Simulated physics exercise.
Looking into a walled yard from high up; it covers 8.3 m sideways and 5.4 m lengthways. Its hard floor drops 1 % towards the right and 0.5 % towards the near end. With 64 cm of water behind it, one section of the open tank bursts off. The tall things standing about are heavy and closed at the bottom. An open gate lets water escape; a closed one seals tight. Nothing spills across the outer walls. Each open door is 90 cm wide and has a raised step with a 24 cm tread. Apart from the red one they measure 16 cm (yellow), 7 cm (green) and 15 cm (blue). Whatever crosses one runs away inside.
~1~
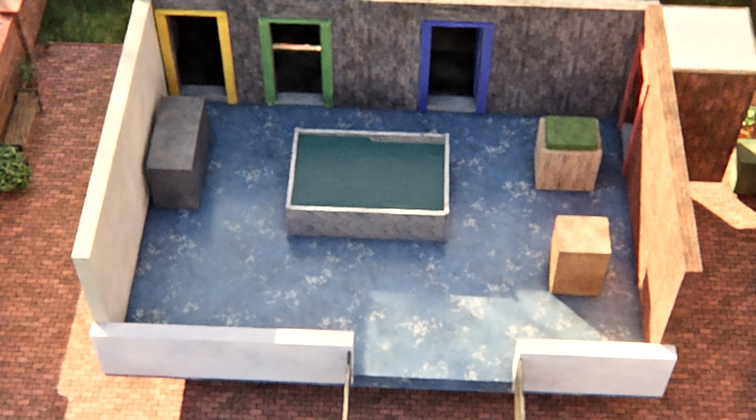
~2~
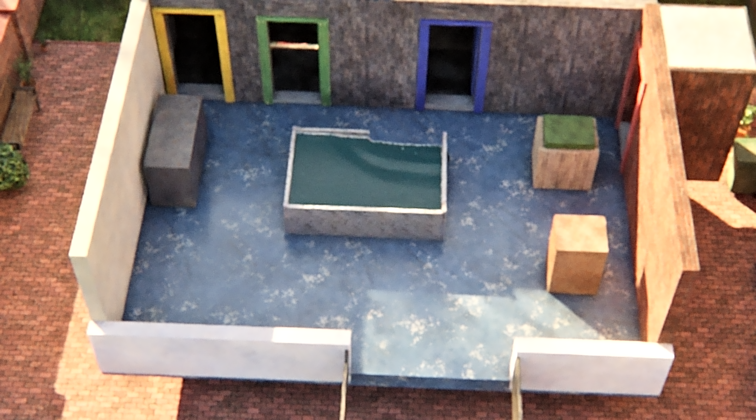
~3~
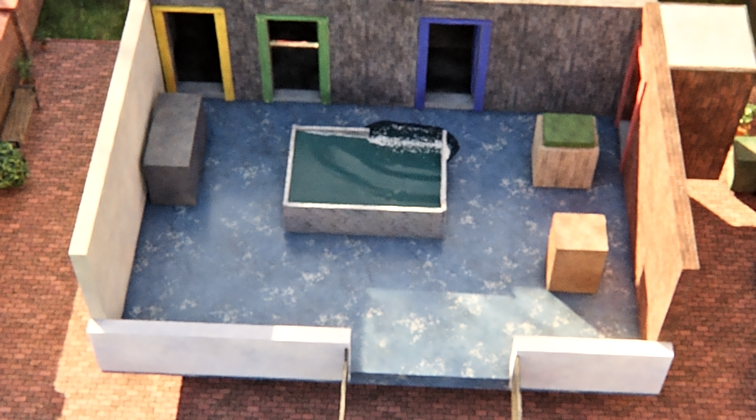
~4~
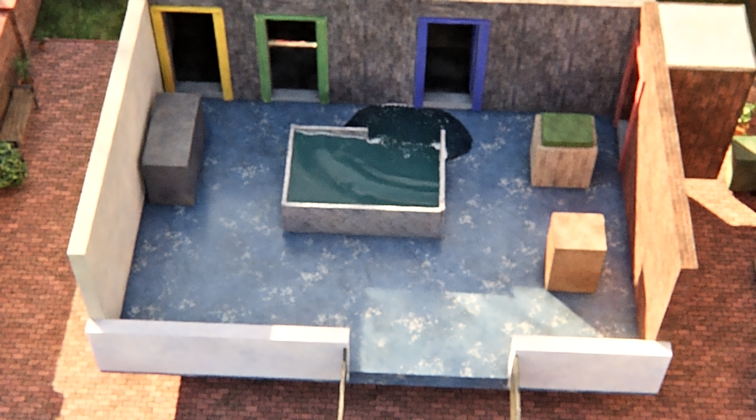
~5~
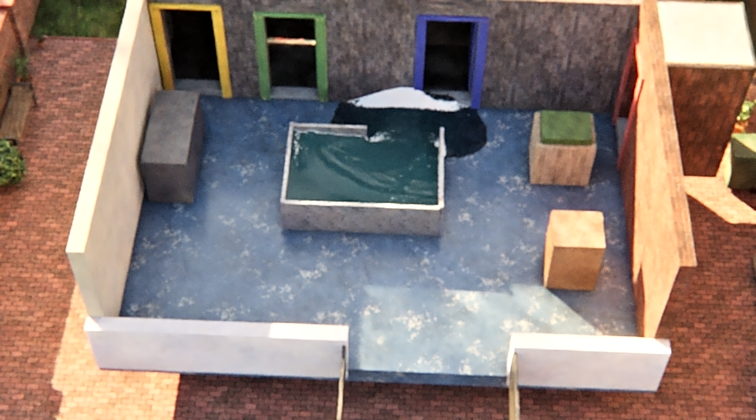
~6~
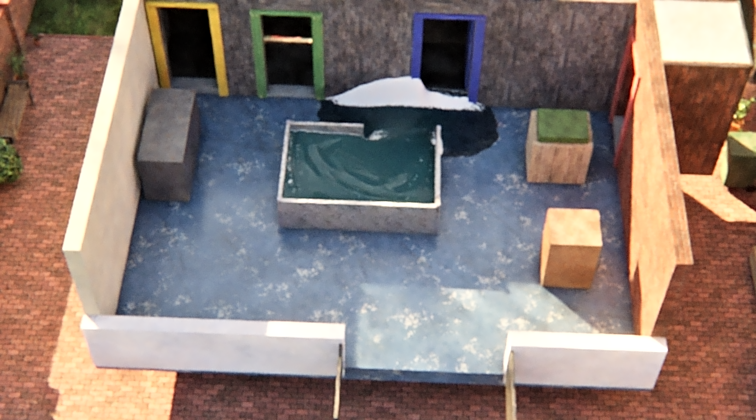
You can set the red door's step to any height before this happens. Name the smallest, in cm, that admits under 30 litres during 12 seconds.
Some 25 cm above the ground.
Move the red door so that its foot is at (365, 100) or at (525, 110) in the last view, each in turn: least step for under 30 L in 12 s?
About 27 and 10.5 cm.
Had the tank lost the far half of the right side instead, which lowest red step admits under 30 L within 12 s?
Some 20 cm.
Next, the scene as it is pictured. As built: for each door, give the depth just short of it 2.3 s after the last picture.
Depths in cm: Yellow 4, green 7, red 29, blue 28.
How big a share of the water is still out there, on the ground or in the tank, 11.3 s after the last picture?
About 78 per cent.
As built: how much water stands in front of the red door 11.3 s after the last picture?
Some 10.0 cm.
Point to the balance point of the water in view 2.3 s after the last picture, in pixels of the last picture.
Near (388, 162).
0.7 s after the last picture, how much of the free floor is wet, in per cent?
Some 15 per cent of it.
Then, 0.7 s after the last picture water covers 15 % of the floor, deepest (46 cm) near (405, 109); it has not reached the red door.
Then, 2.3 s after the last picture water covers 35 % of the floor, deepest (33 cm) near (615, 148); 29 cm at the red door, 35 litres in over its 21 cm step.
Then, 11.3 s after the last picture water covers 95 % of the floor, deepest (13 cm) near (638, 367); 10 cm at the red door, 66 litres in over its 21 cm step.
At the red door as built, the water peaked near 31 cm, 1.9 s after the last picture.
With a step of 22 cm, 55 litres would have come in within the 12 s; with 30 cm, 8 litres. So under 30 litres takes about 25 cm.
